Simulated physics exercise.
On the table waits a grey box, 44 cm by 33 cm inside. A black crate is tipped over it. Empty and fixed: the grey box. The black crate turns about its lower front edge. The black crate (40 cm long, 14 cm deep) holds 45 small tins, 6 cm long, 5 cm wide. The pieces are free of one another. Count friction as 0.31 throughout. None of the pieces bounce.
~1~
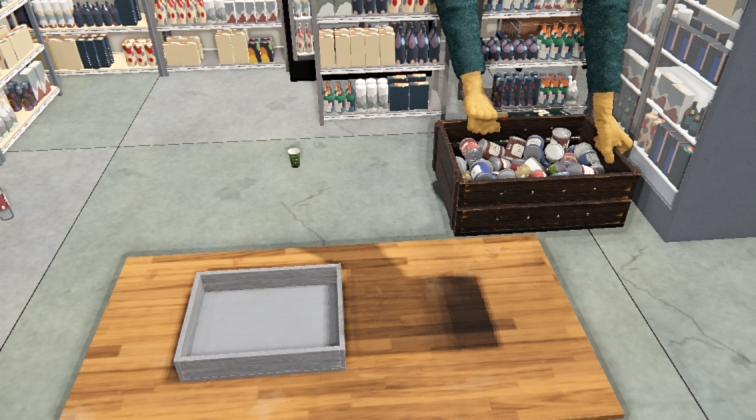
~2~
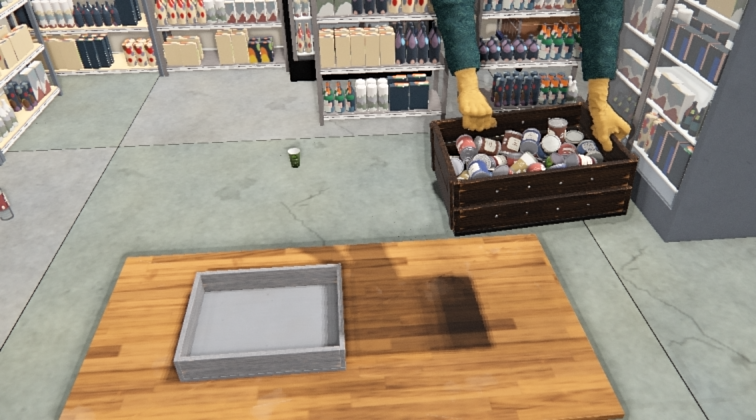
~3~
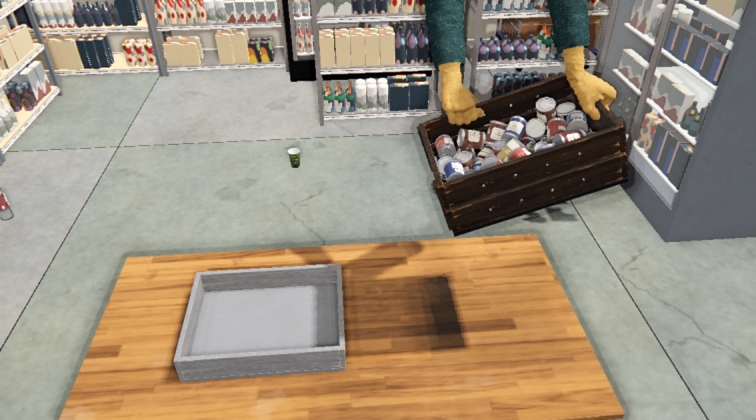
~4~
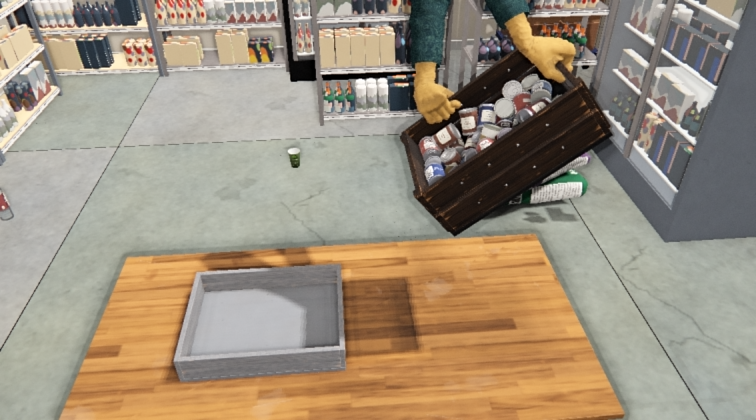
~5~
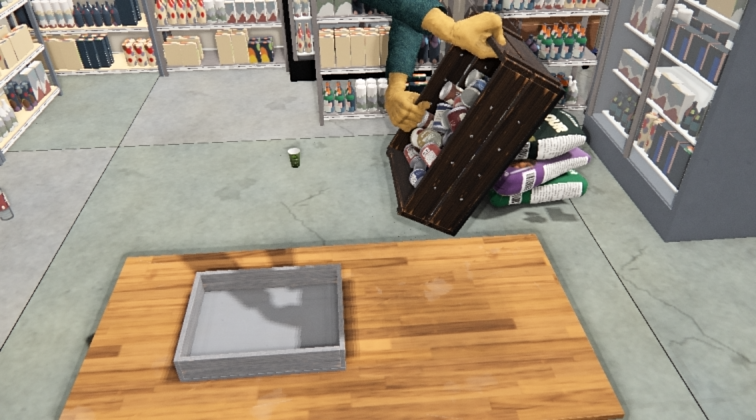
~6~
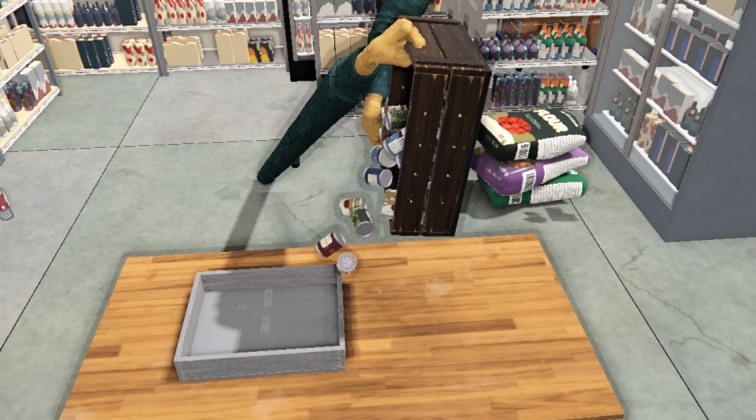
A dark wooden crate full of small tins sits behind a wooden table holding an empty grey box, gripped by two yellow-gloved hands in a store aisle. The hands tilt it leftward, steeper and steeper, uncovering stacked bags behind, until it stands nearly on end and several tins tumble out.
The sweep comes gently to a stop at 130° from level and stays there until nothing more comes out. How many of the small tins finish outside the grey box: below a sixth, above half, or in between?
Of the load, the part that ends up outside the grey box is in the sixth-to-half band.
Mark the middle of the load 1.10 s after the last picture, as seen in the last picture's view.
Centre estimate - approximately (302, 316).
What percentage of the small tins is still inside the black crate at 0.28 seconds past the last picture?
Still inside: Around 55 percent.
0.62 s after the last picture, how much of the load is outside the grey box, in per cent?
Share at that moment: About 20 %.
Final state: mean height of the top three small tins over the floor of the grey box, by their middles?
Around 4 centimetres.
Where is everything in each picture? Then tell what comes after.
In the first frame (each is followed by its nearest rim corner in this view), black crate, (465, 182); grey box, (179, 359); 0° from level; none out.
In the second frame, black crate, (459, 182); 5° from level.
In the third frame, black crate, (443, 184); 19° from level.
In the fourth frame, black crate, (422, 193); 38° from level.
In the fifth frame, black crate, (402, 209); 61° from level.
In the sixth frame, black crate, (392, 229); grey box, (179, 359); 84° from level; 4 out, the lowest tin at (347, 264).
Then, 0.28 s after the last picture, tilt 105°; 25 still in the black crate, 8 in the grey box and 12 in the air.
Then, 0.62 s after the last picture, tilt 123°; 4 still in the black crate, 24 in the grey box, 8 outside the grey box and 9 in the air.
Then, 1.10 s after the last picture, tilt 130°; 29 in the grey box and 16 outside the grey box.
Outcome (1.72 s after the last picture), 29 in the grey box and 16 outside the grey box. Asked share, 16 of 45, 36 per cent.
